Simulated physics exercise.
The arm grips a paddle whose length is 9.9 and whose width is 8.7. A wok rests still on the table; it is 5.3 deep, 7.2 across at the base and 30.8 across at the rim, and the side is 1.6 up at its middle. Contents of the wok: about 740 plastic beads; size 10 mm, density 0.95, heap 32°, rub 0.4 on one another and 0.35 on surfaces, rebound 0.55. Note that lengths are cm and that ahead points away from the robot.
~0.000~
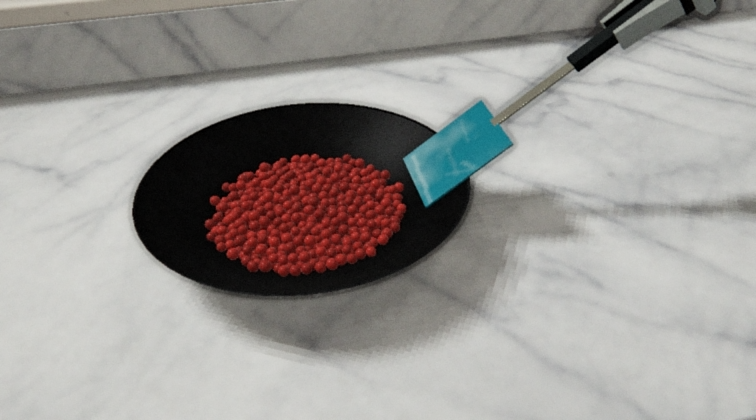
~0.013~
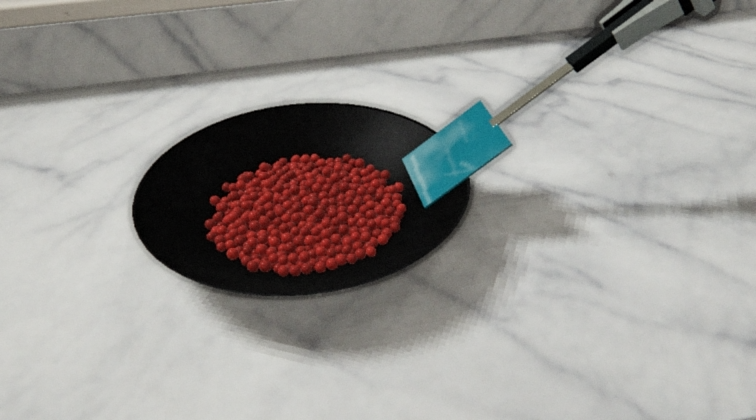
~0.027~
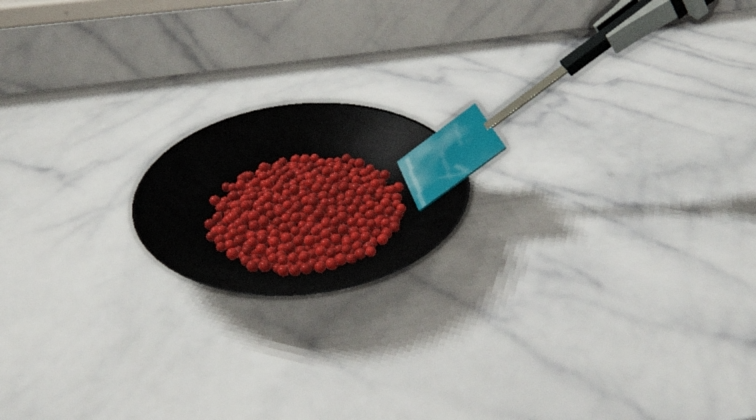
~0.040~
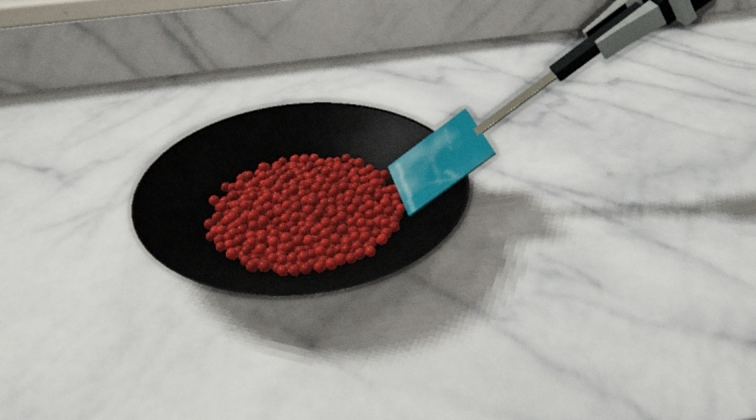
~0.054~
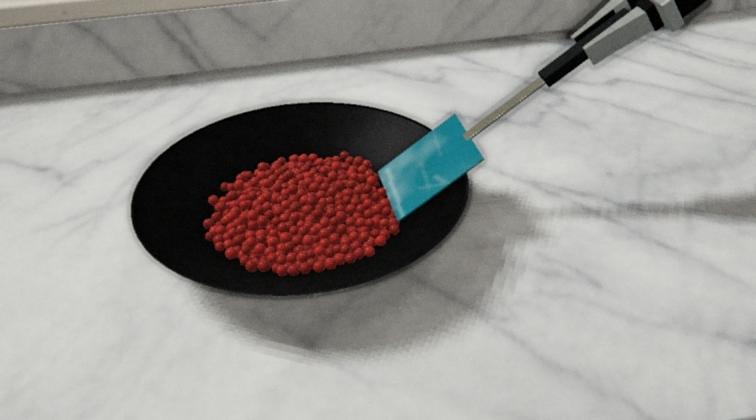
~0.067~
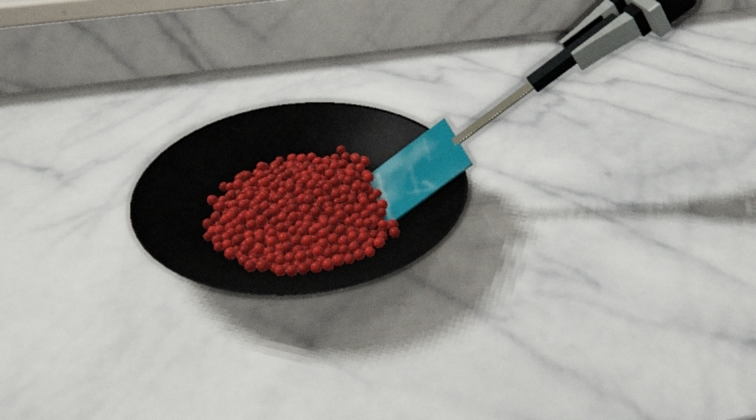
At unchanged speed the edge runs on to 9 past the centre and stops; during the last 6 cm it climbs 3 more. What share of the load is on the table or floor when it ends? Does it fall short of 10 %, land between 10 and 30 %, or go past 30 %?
It lands between 10 and 30 %.
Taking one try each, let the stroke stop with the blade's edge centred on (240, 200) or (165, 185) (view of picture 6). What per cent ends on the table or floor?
Estimates, in order: 0 % and 35 %.
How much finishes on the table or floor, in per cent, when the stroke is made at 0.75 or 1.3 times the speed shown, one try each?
Some 5 and 25 per cent.
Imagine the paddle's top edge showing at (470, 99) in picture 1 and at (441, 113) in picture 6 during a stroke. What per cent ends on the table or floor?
5 %.
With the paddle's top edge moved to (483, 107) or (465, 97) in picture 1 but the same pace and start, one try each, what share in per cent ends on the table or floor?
About 20% and 20%.
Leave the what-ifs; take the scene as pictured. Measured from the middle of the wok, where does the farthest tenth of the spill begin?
45 cm.
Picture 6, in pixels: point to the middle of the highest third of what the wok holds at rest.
Pixel position: Approx. (203, 209).
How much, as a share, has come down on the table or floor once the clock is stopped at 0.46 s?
I'd put it at around 15 per cent.
After 0.14 s, sloping 35°, highest piece 5 above the table; 735 in the wok.
After 0.22 s, sloping 35°, highest piece 6 above the table; 735 in the wok.
After 0.46 s, sloping 35°, highest piece 7 above the table; 618 in the wok, 105 on the table or floor, 12 on the blade or in flight.
After 1.51 s, sloping 35°, highest piece 6 above the table; 618 in the wok, 117 on the table or floor.
At rest, 618 in the wok, 117 on the table or floor. That is 16 % on the table or floor.
